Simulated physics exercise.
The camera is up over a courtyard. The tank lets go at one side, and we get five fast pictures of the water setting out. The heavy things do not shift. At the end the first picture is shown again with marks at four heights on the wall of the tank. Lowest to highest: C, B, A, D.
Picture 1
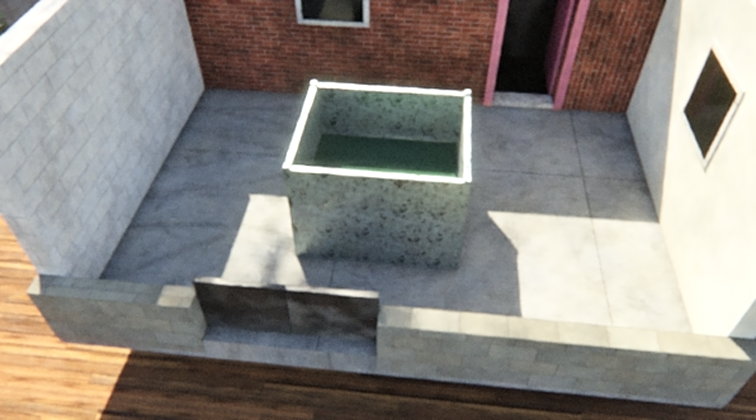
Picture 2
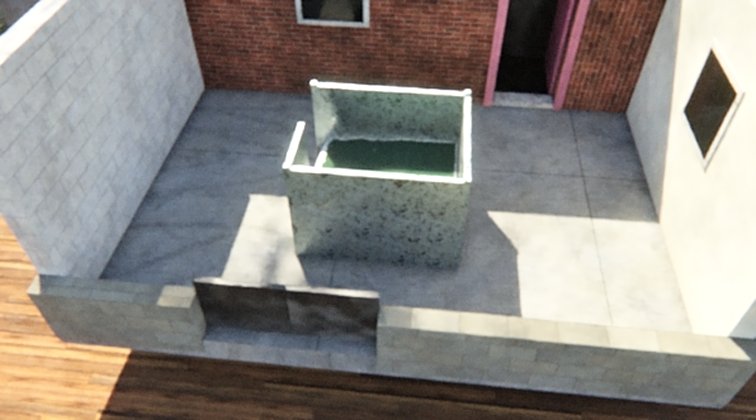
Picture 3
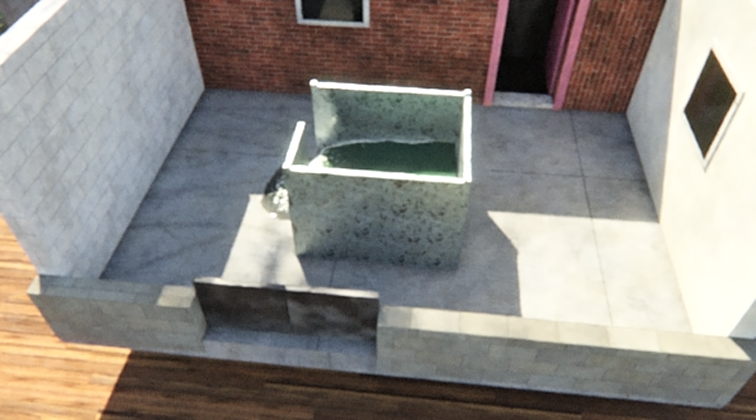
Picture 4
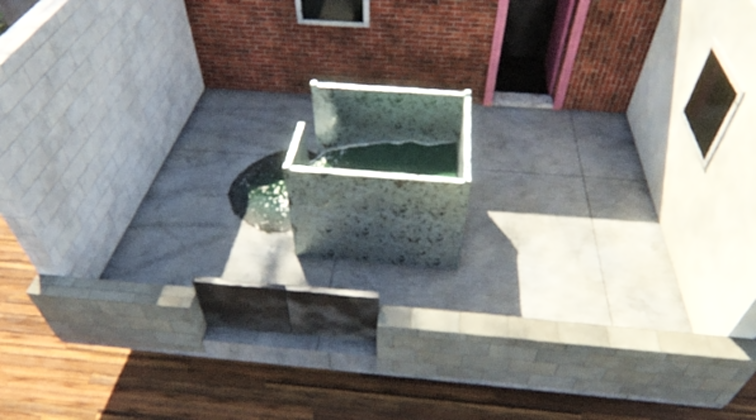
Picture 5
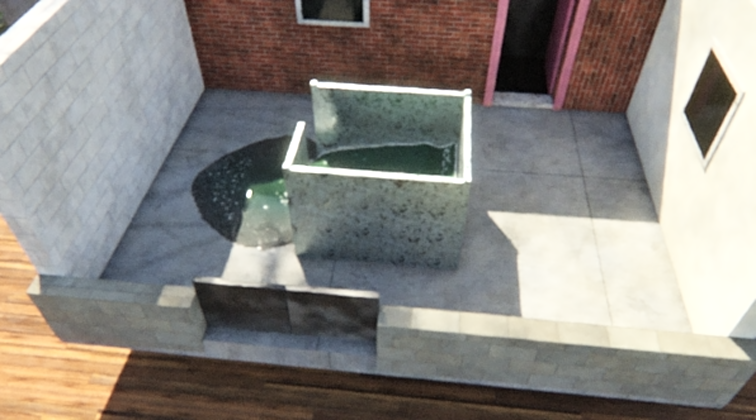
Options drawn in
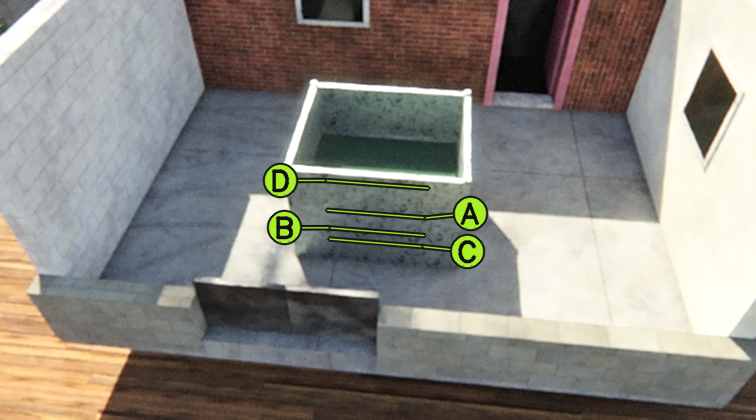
In this clip, a speckled tank of still green water stands in a walled courtyard; part of its left side opens, and water pours out through the gap, spreading leftward across the grey paving as the level inside lowers.
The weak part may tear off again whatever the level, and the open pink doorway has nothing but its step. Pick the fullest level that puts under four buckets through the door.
A will do.
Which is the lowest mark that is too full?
D it is.
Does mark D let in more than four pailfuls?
Yes.
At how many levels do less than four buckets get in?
Three of them.
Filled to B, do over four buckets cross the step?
No.
On the marked copy, A at (376, 214); B at (376, 231); C at (376, 242); D at (376, 184); from the bottom up C, B, A, D.
With A, a splash gets over, under a bucket.
With B, nothing gets over.
With C, nothing gets over.
With D, about 9 bucketfuls get in.
